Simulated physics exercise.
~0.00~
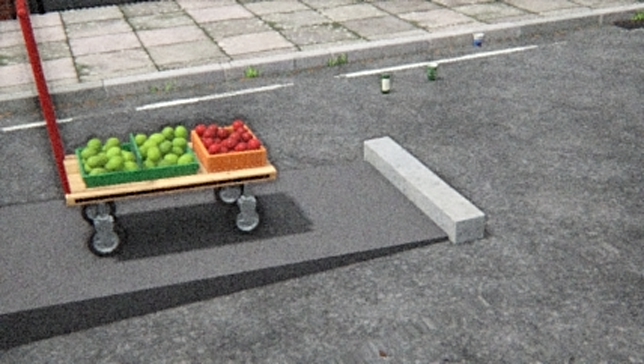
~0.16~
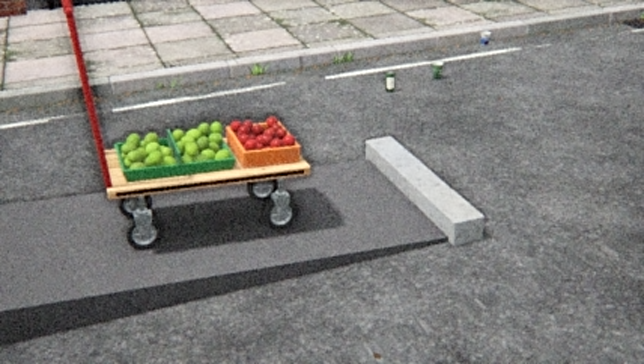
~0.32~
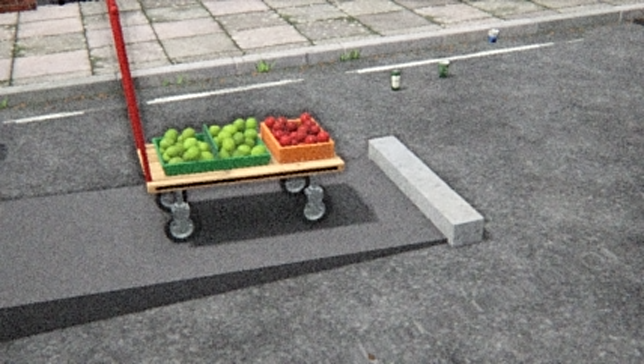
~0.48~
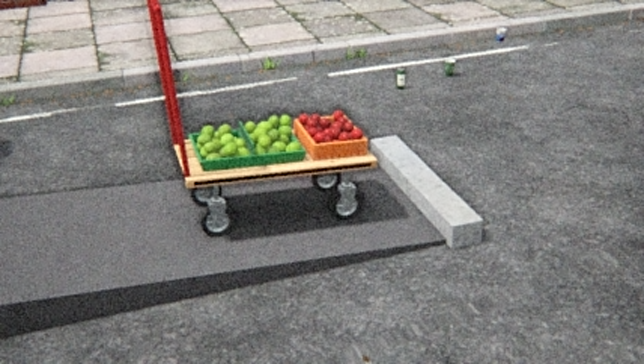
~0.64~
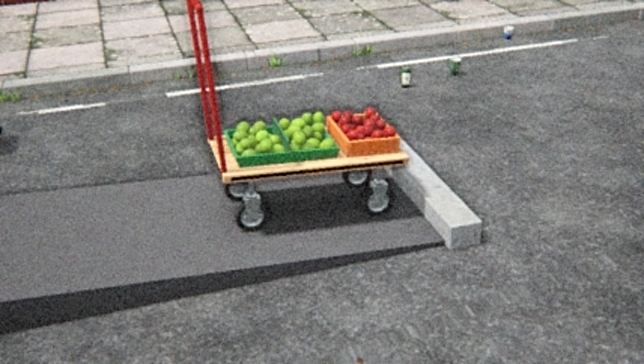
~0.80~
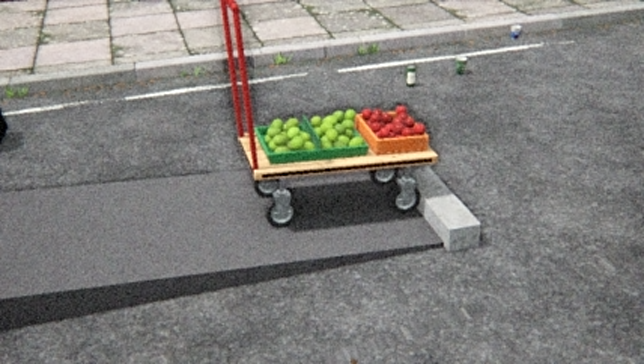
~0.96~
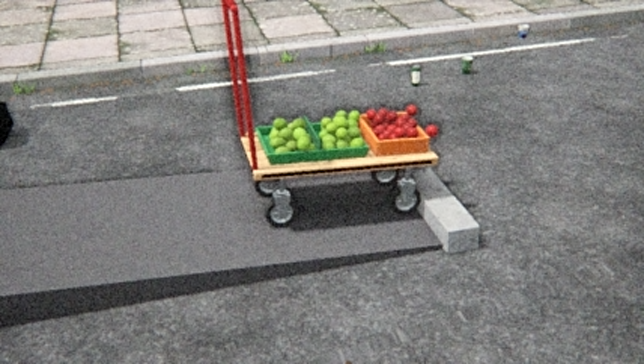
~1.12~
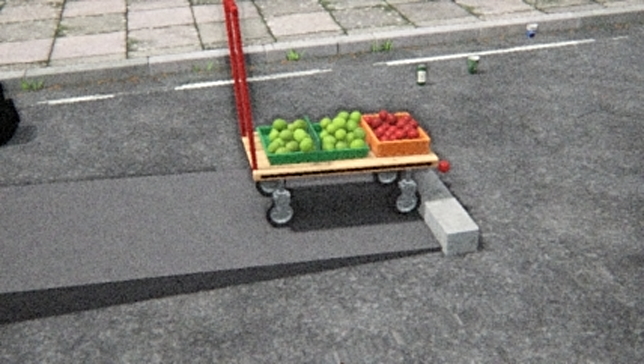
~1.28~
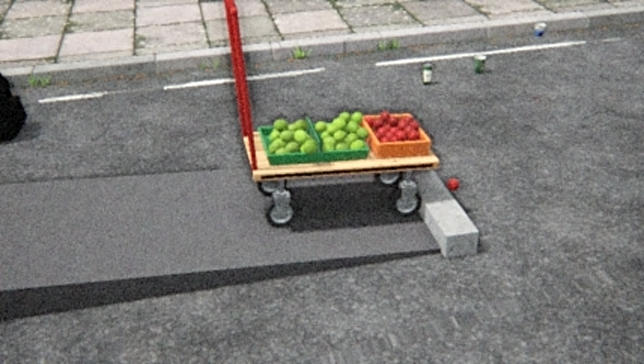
On a roadside ramp, a fruit trolley rolls right, stops at the kerb, and drops a red apple.
